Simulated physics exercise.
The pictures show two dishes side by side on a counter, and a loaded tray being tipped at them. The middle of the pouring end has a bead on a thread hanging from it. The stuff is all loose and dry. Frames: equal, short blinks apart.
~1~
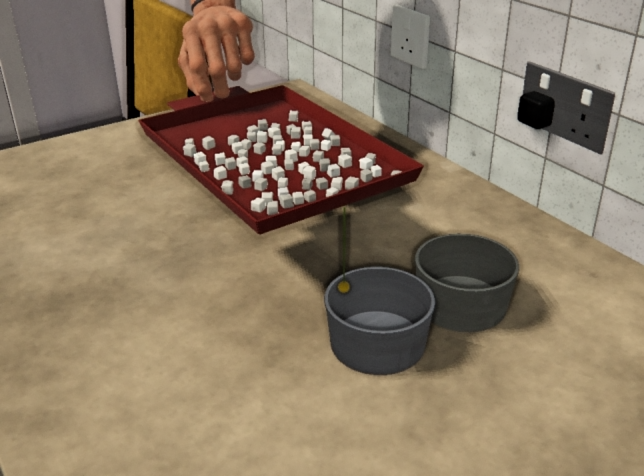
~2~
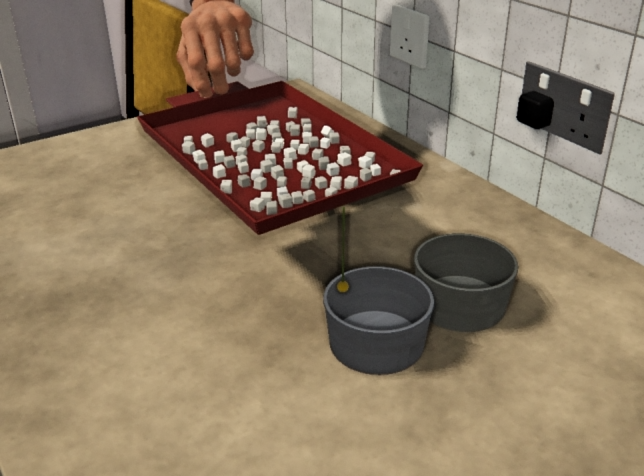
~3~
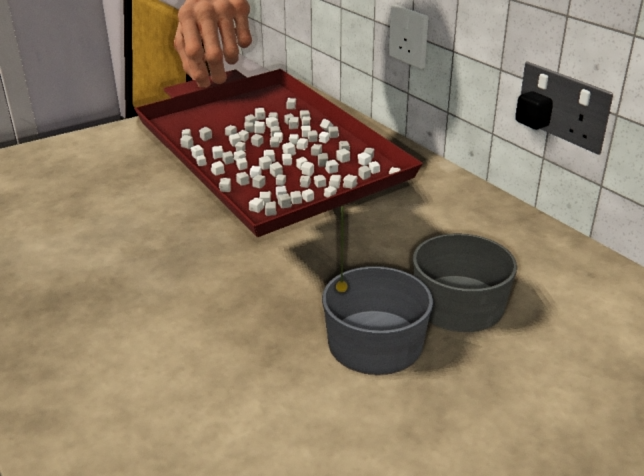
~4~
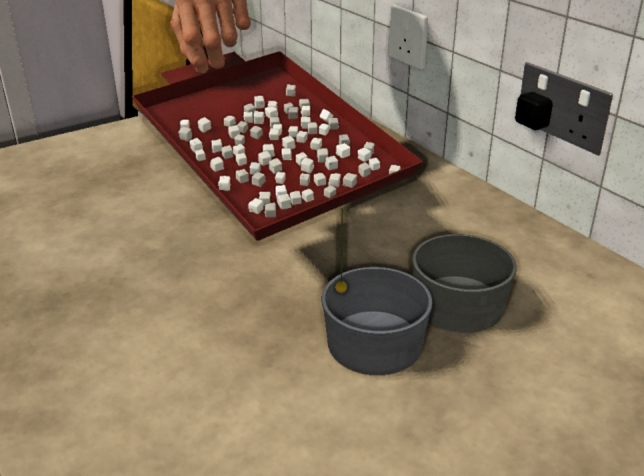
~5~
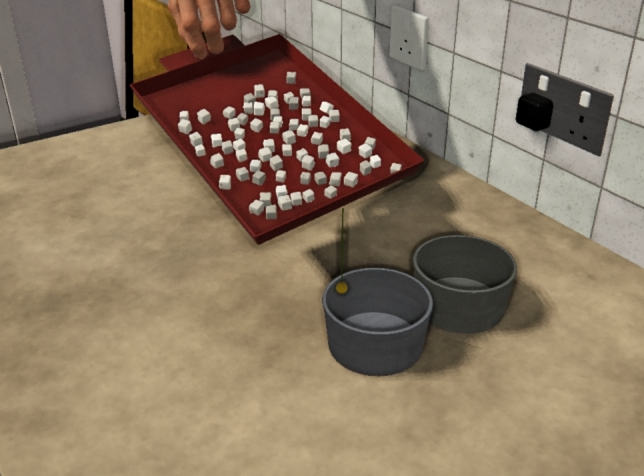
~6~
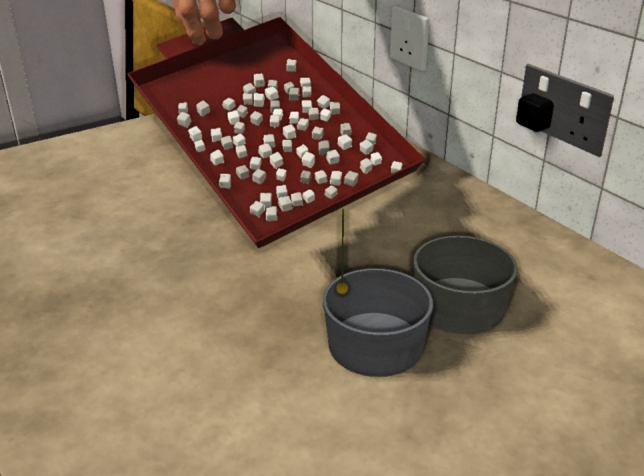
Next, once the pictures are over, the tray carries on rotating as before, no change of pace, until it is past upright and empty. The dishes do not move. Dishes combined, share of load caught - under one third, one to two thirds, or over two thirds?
Lowest range.
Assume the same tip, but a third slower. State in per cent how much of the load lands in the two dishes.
It would come out near 0 per cent.
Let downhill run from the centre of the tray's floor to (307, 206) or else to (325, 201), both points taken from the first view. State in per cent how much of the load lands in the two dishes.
In order, 10 in a hundred and 30 in a hundred.
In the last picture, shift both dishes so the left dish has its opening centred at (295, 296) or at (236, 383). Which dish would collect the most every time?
Run 1: The one on the left side. Run 2: The one on the right side.
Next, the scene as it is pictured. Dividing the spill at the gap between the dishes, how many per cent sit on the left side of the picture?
Share on the left: Near 100 %.
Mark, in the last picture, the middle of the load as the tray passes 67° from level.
The load is centred about (283, 203).
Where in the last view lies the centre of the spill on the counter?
It's centred close to pixel (272, 404).
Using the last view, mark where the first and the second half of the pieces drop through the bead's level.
First around (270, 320), afterwards around (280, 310).
Shortly afterwards, tray tipped steeply; all but a few on the tray; only a few outside both; a little in the air.
Next, tray tipped past a quarter turn; near a quarter on the tray; near a third outside both; near half in the air.
Some moments later, tray tipped past a quarter turn; only a few in the left dish; all but a few outside both.
In the end, tray tipped past a quarter turn; only a few in the left dish; none at all in the right dish; all but a few outside both.
